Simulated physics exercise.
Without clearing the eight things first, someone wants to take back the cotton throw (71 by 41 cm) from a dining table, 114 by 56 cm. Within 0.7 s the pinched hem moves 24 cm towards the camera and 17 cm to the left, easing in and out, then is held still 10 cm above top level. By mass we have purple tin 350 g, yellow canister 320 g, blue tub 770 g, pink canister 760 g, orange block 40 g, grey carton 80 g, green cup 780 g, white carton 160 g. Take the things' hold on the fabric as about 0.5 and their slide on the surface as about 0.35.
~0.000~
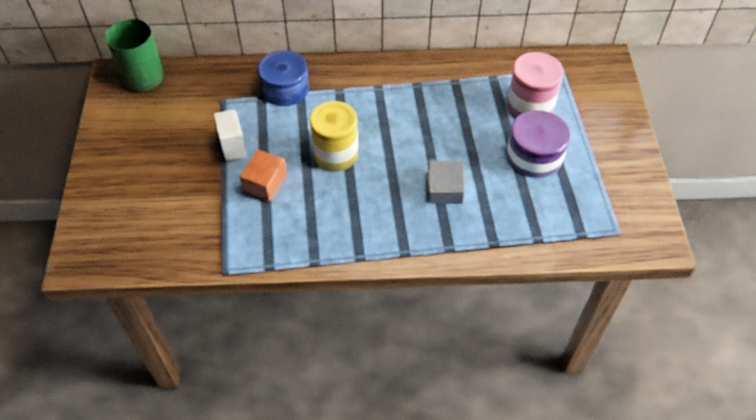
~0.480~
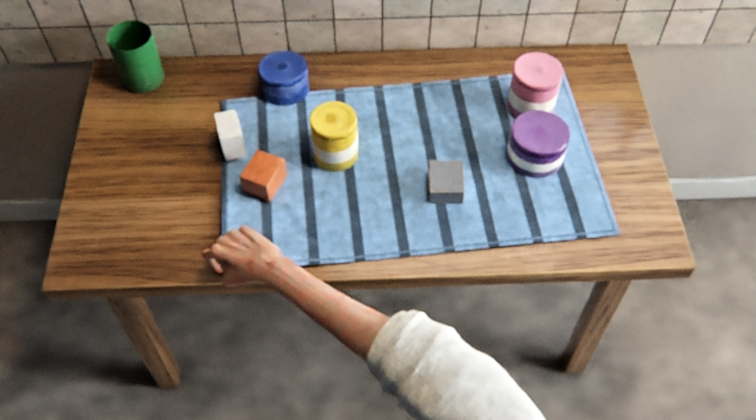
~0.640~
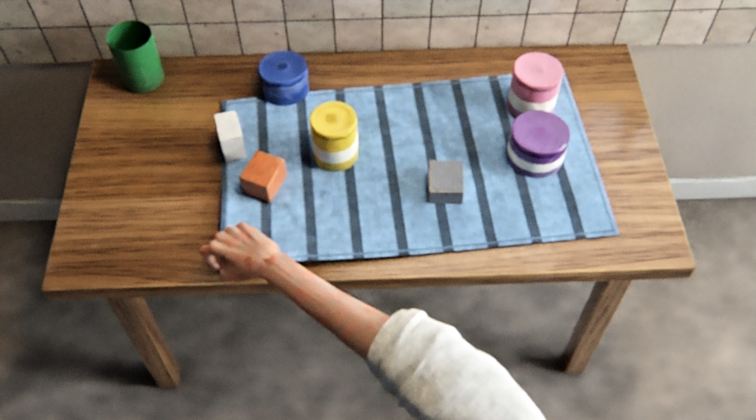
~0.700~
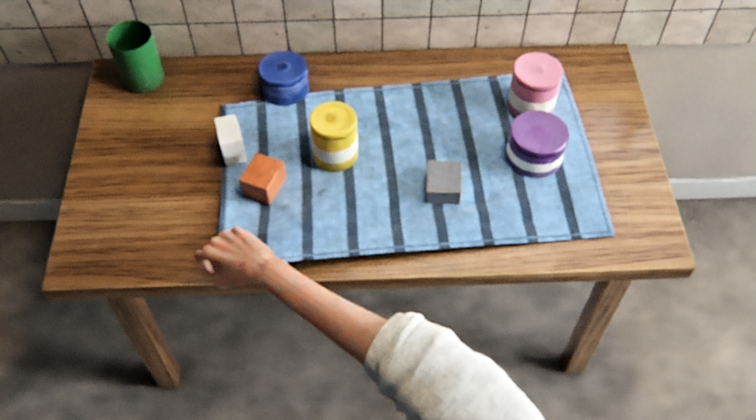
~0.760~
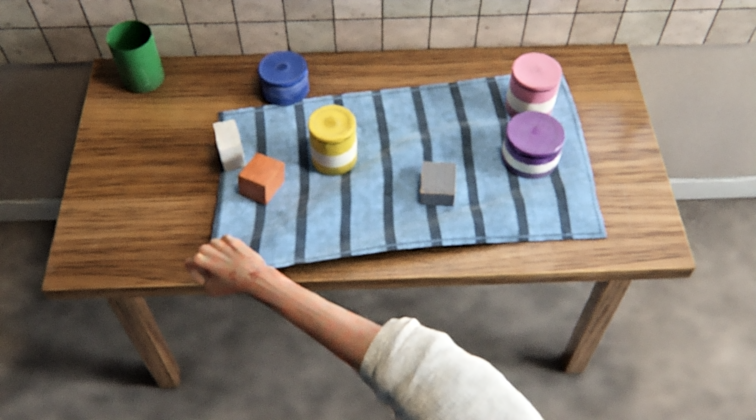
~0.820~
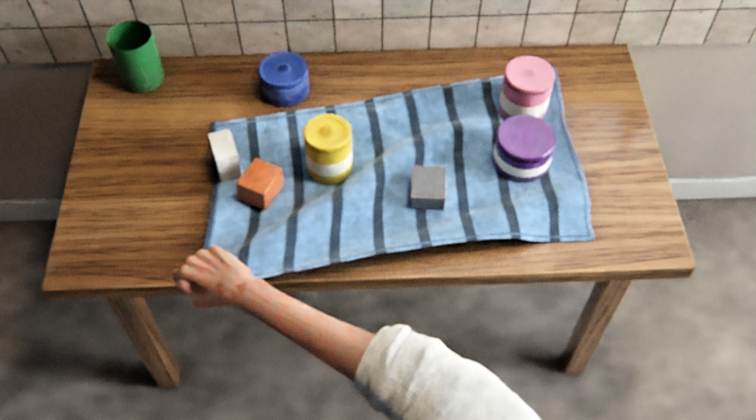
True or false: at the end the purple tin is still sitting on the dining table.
True.
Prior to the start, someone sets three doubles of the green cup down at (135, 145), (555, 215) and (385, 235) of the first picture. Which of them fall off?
Going through the three spots as listed: Holds its spot, ends up off the top and ends up off the top.
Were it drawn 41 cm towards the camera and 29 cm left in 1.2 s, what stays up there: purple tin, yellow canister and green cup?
Outcome: Purple tin leaves the top; yellow canister leaves the top; green cup is still there.
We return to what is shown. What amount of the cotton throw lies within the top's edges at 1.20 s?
I'd estimate close to 65 per cent.
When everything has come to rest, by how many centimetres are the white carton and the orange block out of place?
Roughly, the white carton ends up off the top and the orange block ends up over the edge.
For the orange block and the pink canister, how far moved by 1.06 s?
Orange block 20 cm, pink canister 15 cm.
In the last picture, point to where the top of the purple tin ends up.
(501, 233).
By 0.9 s, 85 % of the cotton throw is still over the top; purple tin 11 cm off its start, white carton 13 cm off its start, yellow canister 12 cm off its start.
By 1.1 s, 75 % of the cotton throw is still over the top; purple tin 18 cm off its start, white carton 22 cm off its start, yellow canister 20 cm off its start.
By 1.2 s, 65 % of the cotton throw is still over the top; purple tin 24 cm off its start at (442, 195), white carton 30 cm off its start at (116, 237), yellow canister on its side, 28 cm off its start at (237, 244).
By 1.3 s, 55 % of the cotton throw is still over the top; purple tin 27 cm off its start, yellow canister on its side, 34 cm off its start, white carton 34 cm off its start.
By 2.9 s, 0 % of the cotton throw is still over the top; purple tin on its side, 23 cm off its start at (501, 233), pink canister on its side, 88 cm off its start at (90, 90), yellow canister over the edge, grey carton over the edge.
